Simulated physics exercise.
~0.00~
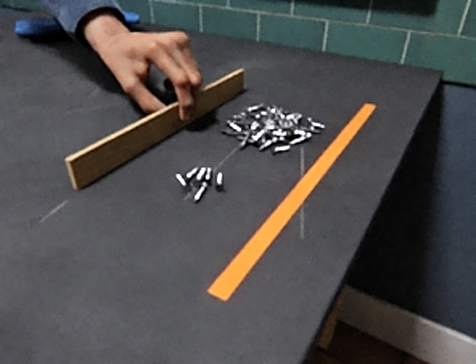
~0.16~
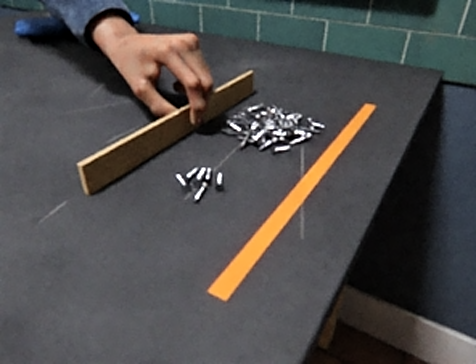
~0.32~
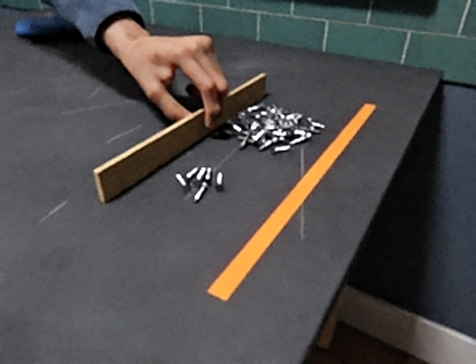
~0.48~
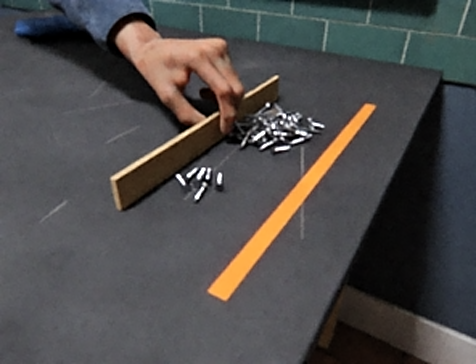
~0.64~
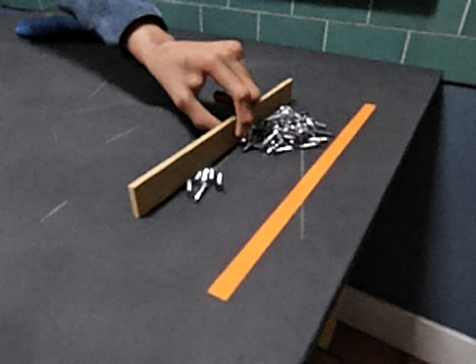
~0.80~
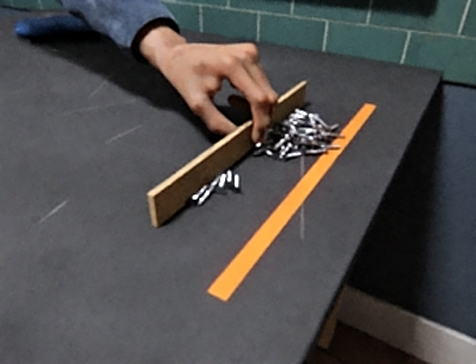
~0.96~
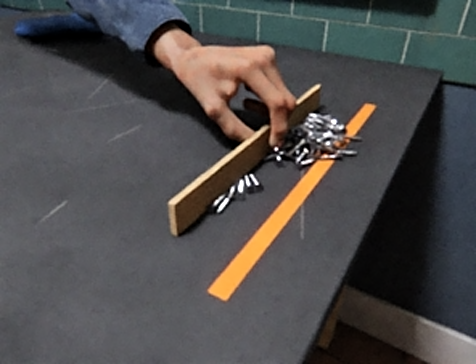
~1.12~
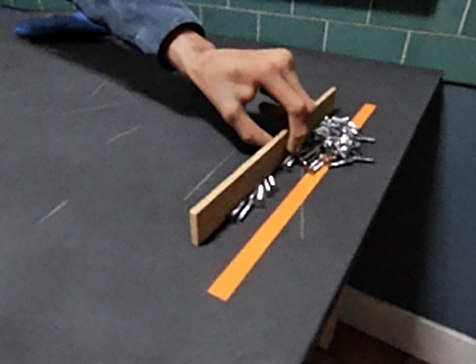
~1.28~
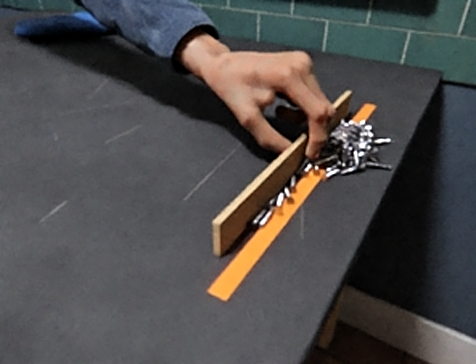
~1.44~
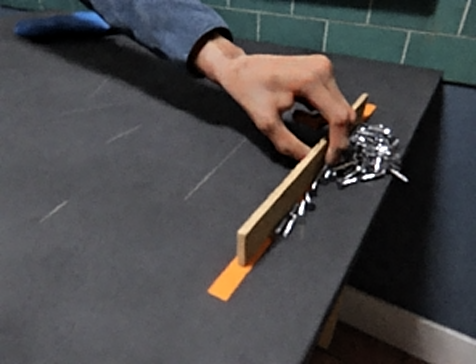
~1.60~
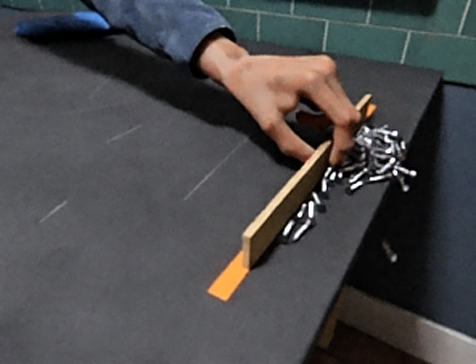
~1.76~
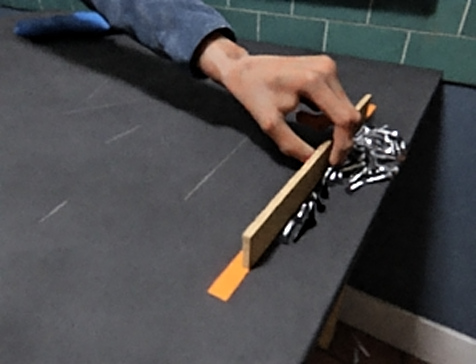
A hand in a blue sleeve holds a thin wooden-looking strip upright on a dark tabletop, seen from above at an angle, with green tiles behind. To its right lie two lots of small black and white pieces, a small one nearer the viewer and a larger heap farther back, with orange tape beyond them. The hand slides the strip rightward, gathering both lots and pushing them across the tape. The strip stops on the tape, and a few pieces from the back heap drop over the table's right edge. The front lot and most of the heap remain on the table.
